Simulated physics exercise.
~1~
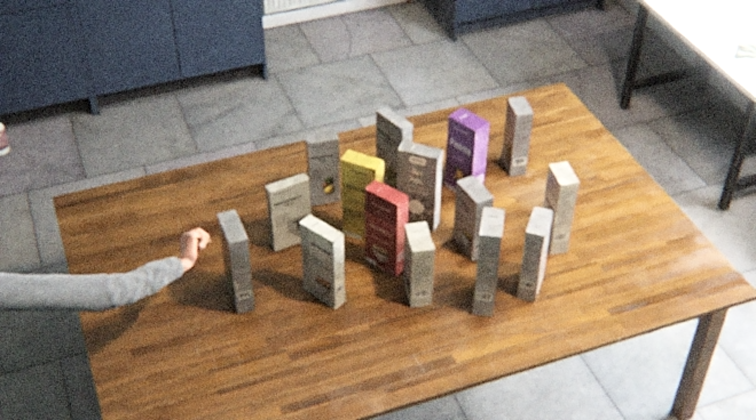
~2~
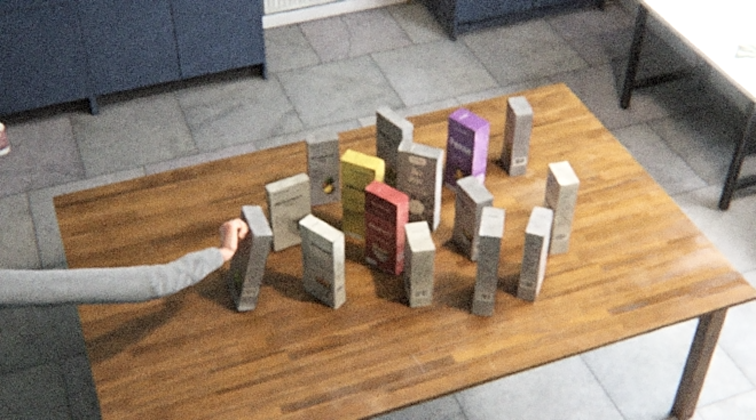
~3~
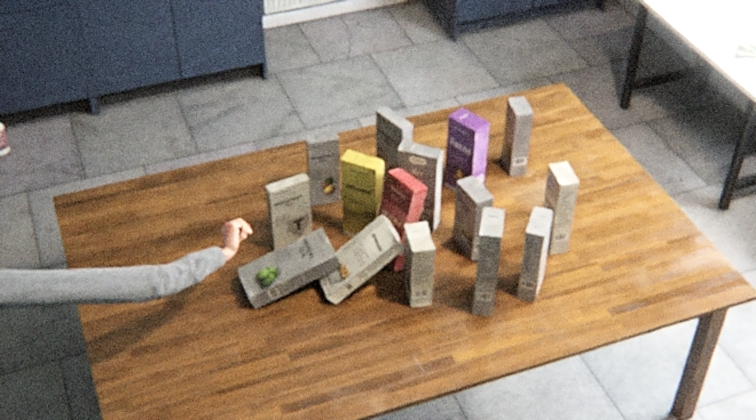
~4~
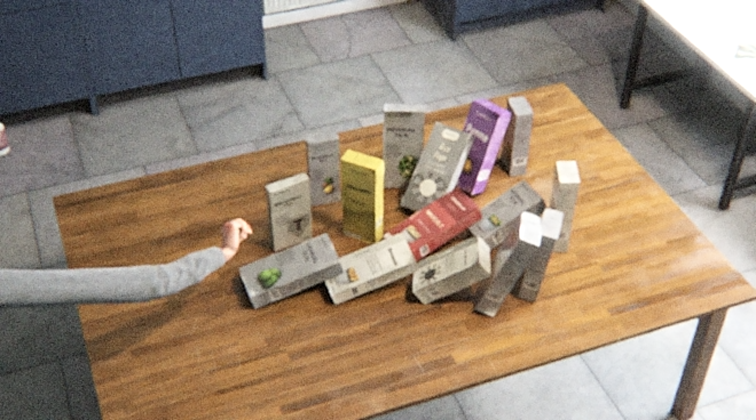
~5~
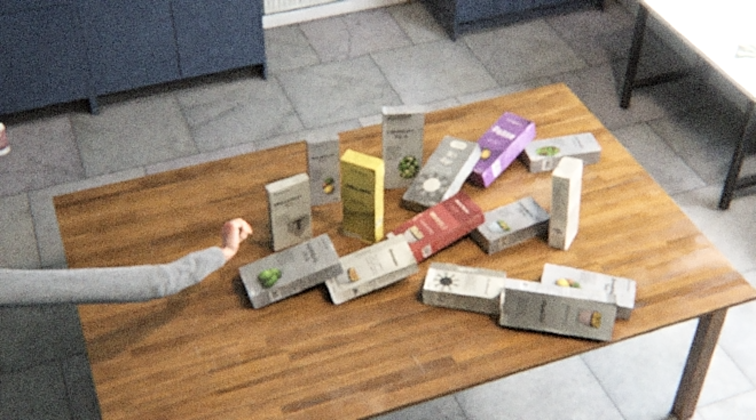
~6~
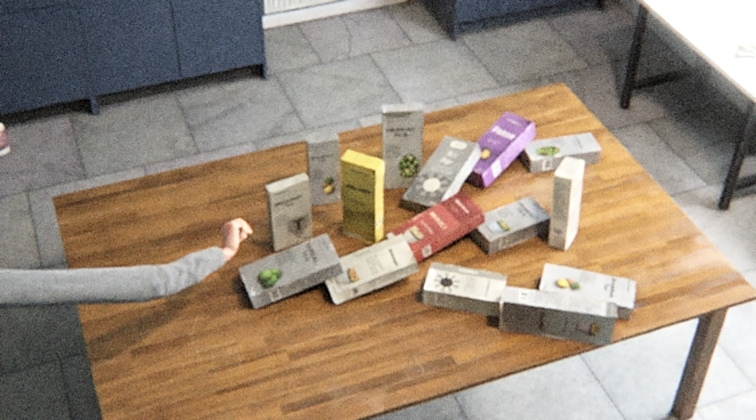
Hand tipping a grey box rightward on a wooden table, toppling others including red then purple, while yellow stays standing.
